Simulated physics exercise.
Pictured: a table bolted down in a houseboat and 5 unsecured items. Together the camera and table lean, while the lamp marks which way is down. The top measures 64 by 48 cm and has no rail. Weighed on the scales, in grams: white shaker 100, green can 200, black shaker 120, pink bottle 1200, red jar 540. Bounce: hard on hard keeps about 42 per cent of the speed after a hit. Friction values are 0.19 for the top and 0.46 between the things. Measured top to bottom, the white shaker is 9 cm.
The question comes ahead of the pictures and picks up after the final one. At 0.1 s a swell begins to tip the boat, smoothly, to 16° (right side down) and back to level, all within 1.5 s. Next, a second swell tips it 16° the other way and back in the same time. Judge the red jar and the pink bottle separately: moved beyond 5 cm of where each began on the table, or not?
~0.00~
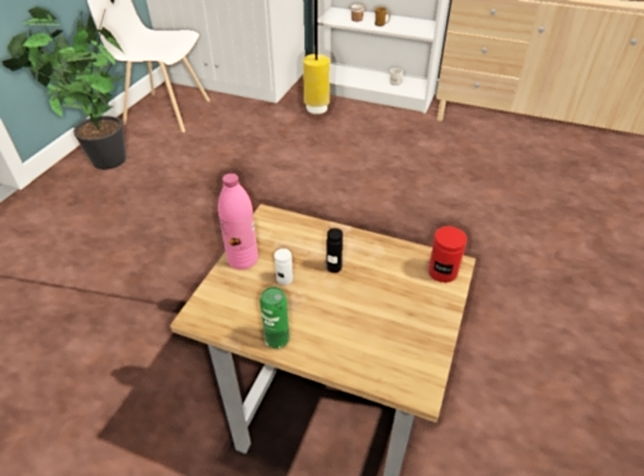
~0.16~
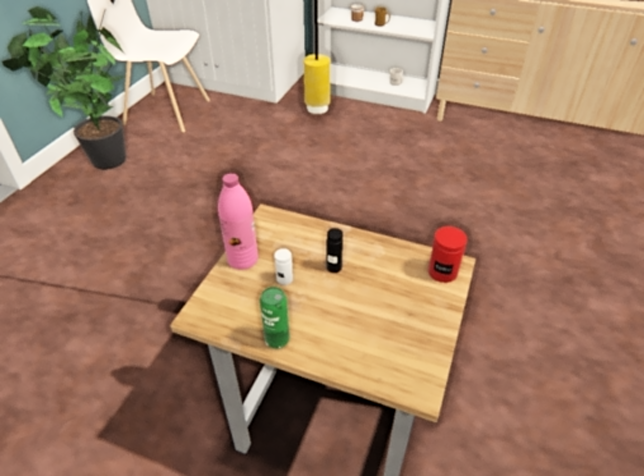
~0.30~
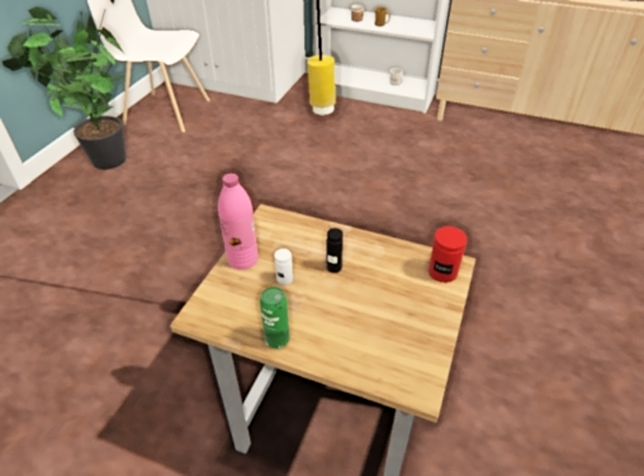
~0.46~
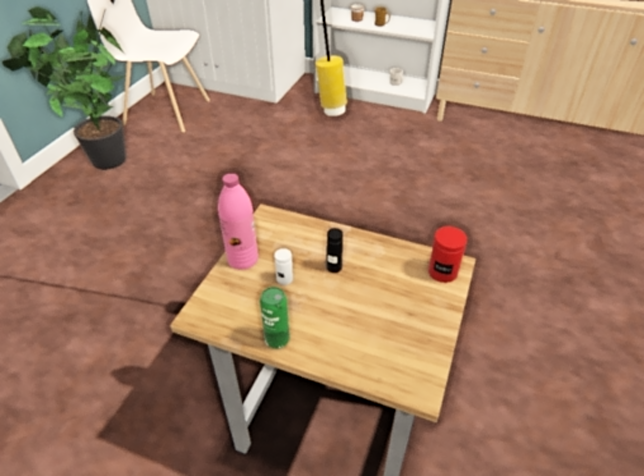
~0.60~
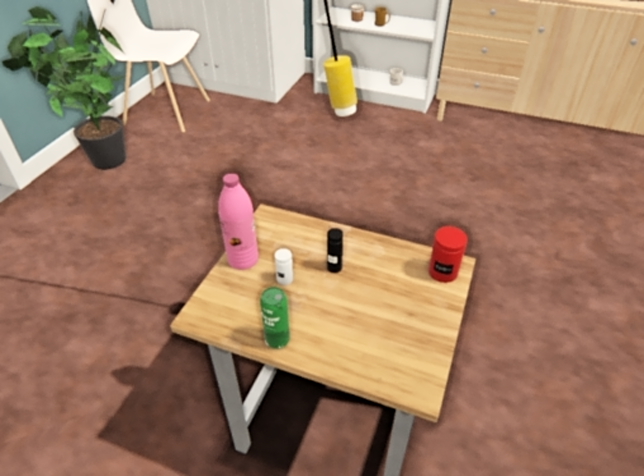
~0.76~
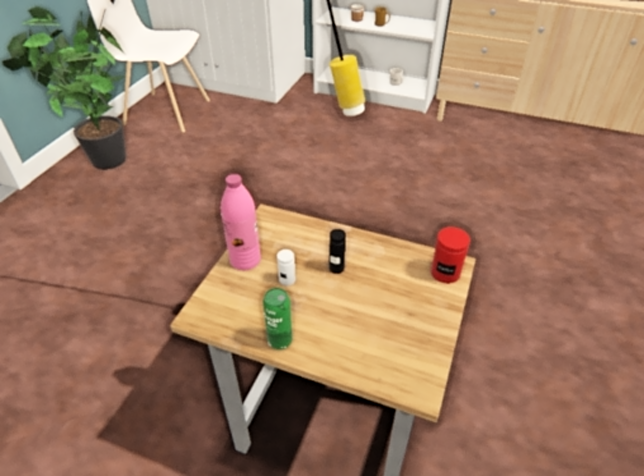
Red jar - moved beyond, pink bottle - not beyond.
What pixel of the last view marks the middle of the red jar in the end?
It ends near (422, 409).
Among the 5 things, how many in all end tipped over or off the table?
Total: 1.
After 1.26 s, floor tilted 7°, right side down; red jar now off the table; pink bottle moved 14 cm near (288, 235); black shaker moved 14 cm.
After 2.06 s, floor tilted 11°, left side down; pink bottle moved 19 cm near (304, 239); black shaker moved 18 cm; green can moved 18 cm.
In the end (3.6 s), off the table, red jar; the other 4 under 5 cm from the start. At the end, from the last picture's camera, red jar near (422, 409), pink bottle near (240, 222).
